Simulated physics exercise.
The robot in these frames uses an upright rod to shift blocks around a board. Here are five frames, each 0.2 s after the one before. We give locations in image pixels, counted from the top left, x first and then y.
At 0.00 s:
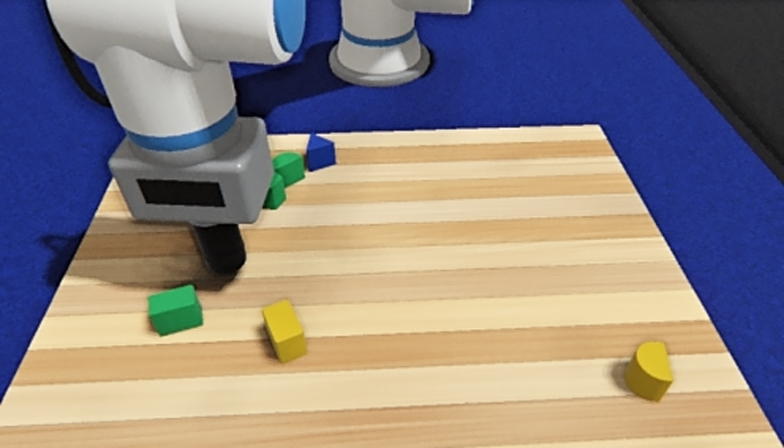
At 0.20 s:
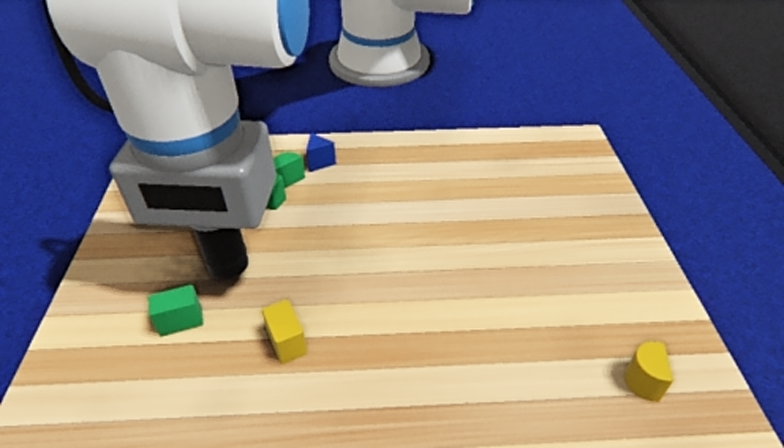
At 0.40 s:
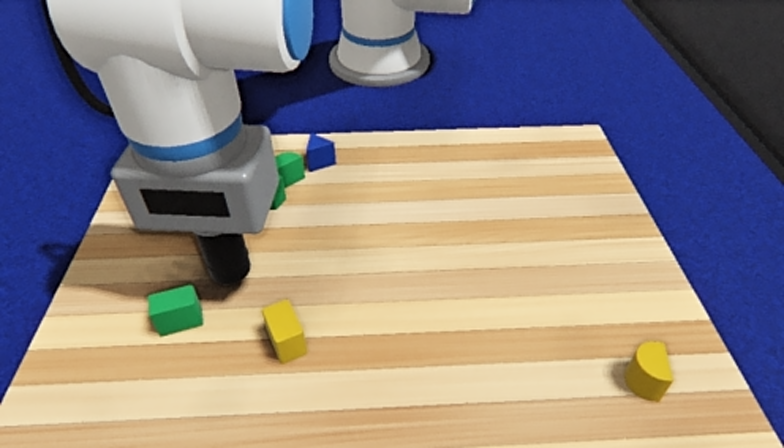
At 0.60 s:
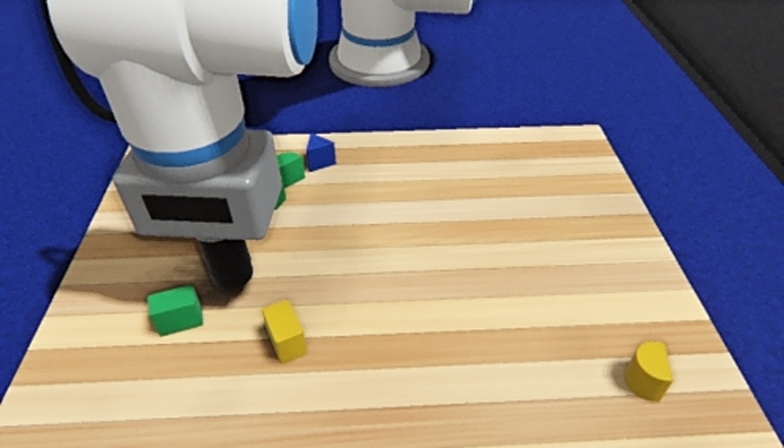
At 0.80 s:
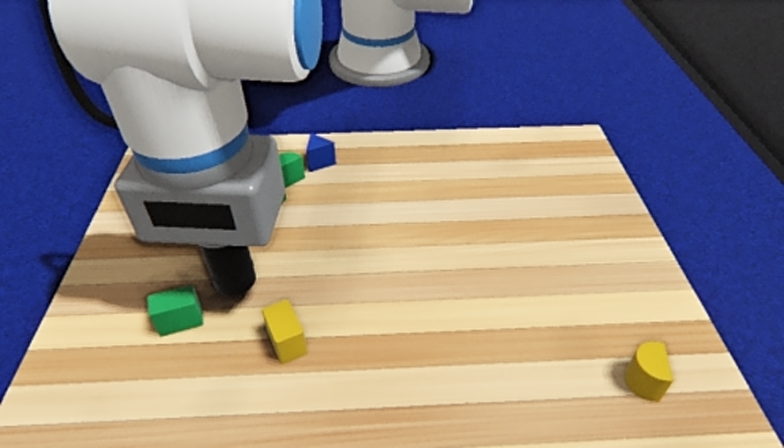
A white robot arm with blue bands and a grey block near its end holds a black rod over a striped wooden board on blue cloth, seen from above at an angle. Green and yellow blocks sit near the rod, more green and a blue one behind, another yellow at right. The rod creeps slightly toward the viewer and right, while the blocks and camera stay still.
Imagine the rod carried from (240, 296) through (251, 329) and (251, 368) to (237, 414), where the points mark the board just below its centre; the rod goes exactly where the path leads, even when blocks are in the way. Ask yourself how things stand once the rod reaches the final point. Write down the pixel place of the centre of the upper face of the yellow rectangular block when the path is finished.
That would be at about pixel (294, 336).
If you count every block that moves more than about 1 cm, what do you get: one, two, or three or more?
Answer: 1.
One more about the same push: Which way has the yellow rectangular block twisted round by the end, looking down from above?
Spins counterclockwise.
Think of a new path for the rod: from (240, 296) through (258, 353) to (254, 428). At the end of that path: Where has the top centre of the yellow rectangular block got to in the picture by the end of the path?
Its top middle: (305, 341).
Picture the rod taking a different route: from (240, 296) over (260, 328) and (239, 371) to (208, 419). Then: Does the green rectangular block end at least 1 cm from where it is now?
No - that is not the case.
On the path given first. One third of the way, rod (247, 315); yellow rectangular block (286, 322).
Two thirds of the way, rod (246, 356); yellow rectangular block (294, 336), turned 55° anticlockwise.
At the end, rod (232, 401); green rectangular block in place; yellow rectangular block (294, 336), turned 55° anticlockwise.
